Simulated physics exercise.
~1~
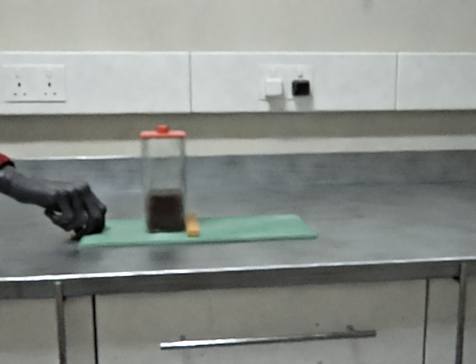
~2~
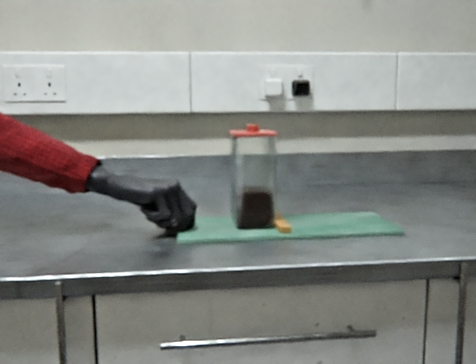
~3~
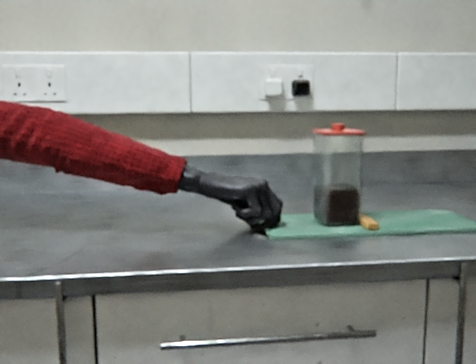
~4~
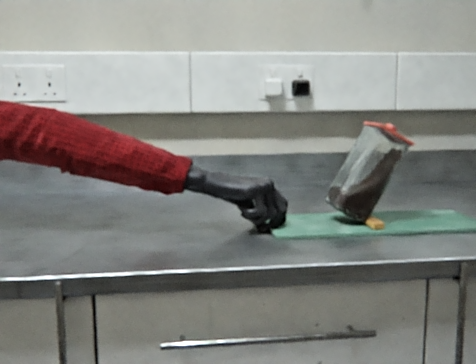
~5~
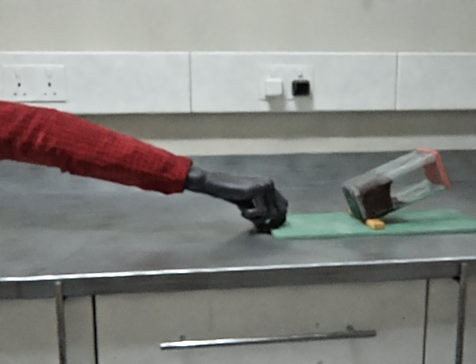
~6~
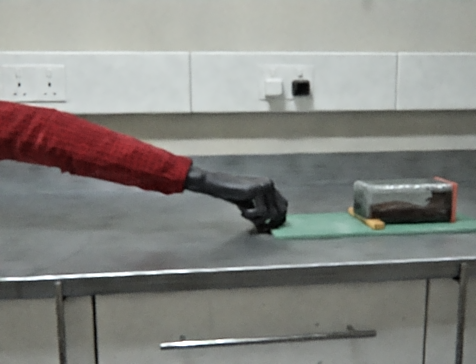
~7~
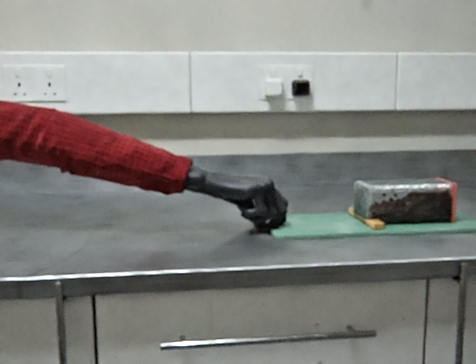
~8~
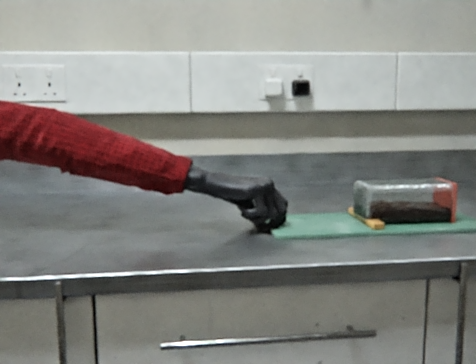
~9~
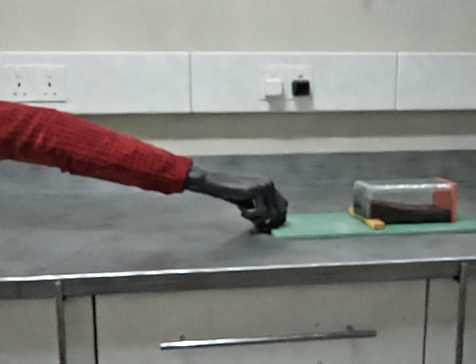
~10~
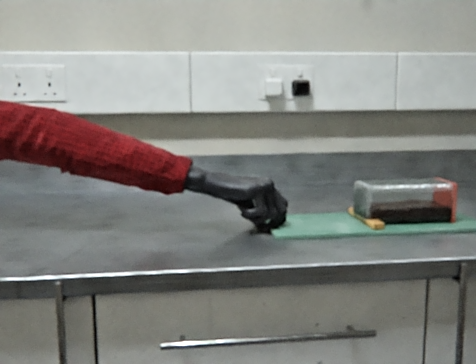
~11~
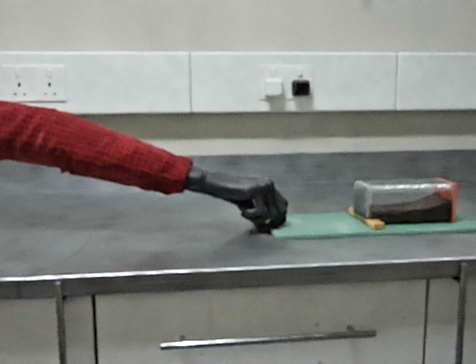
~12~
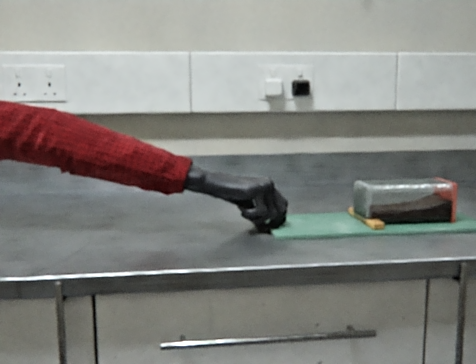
At first, a clear container with a red lid, partly filled with dark brown contents, stands upright on a green board on a grey countertop, with a small yellowish strip at its base. A dark-gloved hand in a red sleeve holds the board's left end and slides it to the right, carrying the container along. The board then stops, and the container tips to the right over the strip. It keeps toppling, its dark contents shifting inside, until it lands on its side. It ends lying still on the board, lid to the right, while the hand stays in place.
